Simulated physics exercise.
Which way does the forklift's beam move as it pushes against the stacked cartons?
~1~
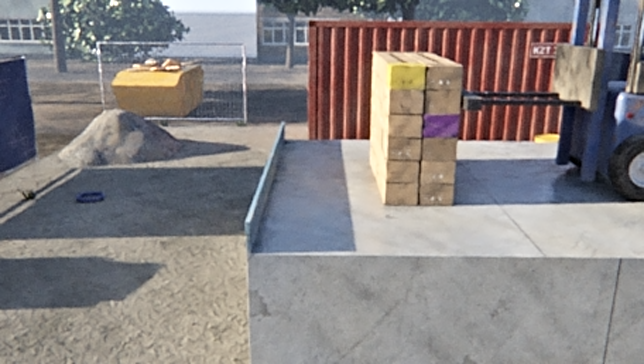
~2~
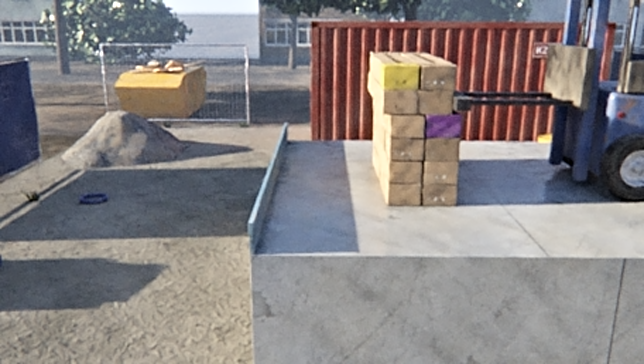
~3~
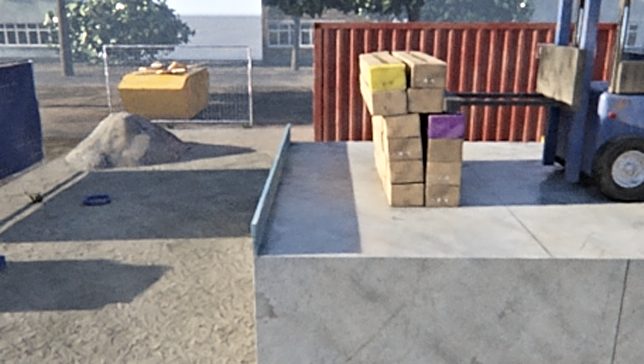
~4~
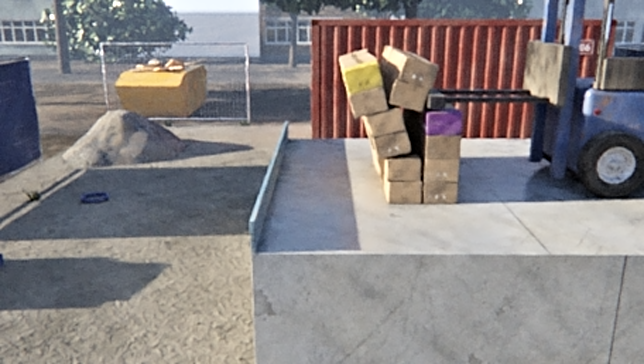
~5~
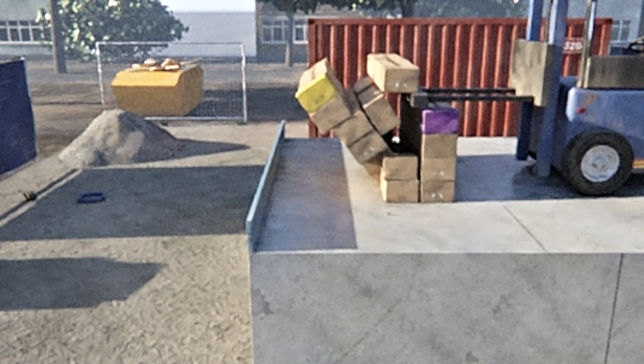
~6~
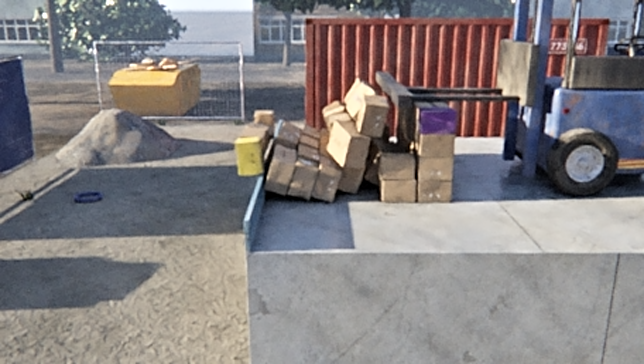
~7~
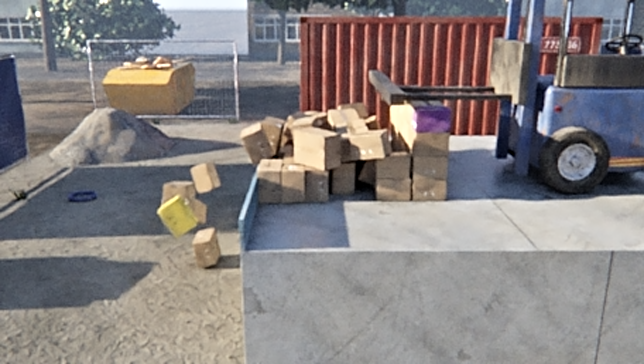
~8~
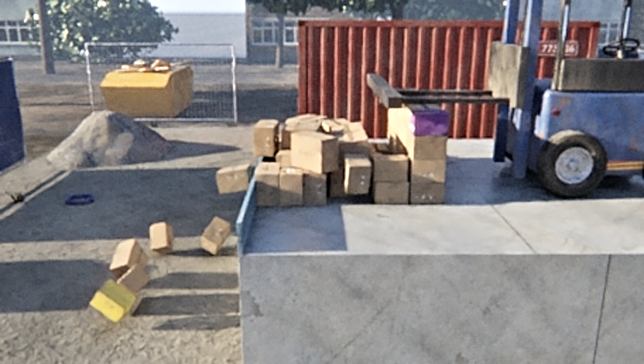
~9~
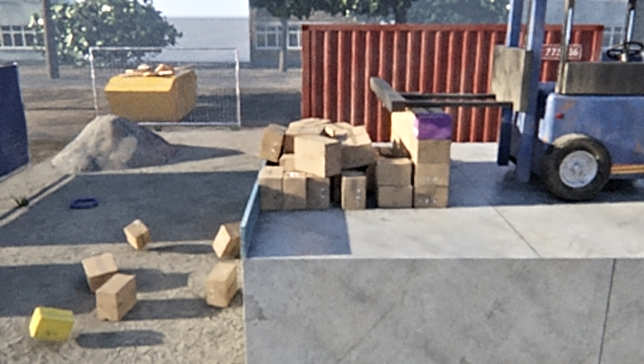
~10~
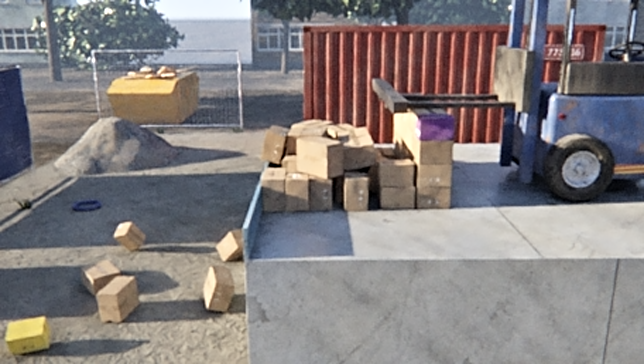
The beam moves to the left, pushing the upper cartons toward the edge of the platform.
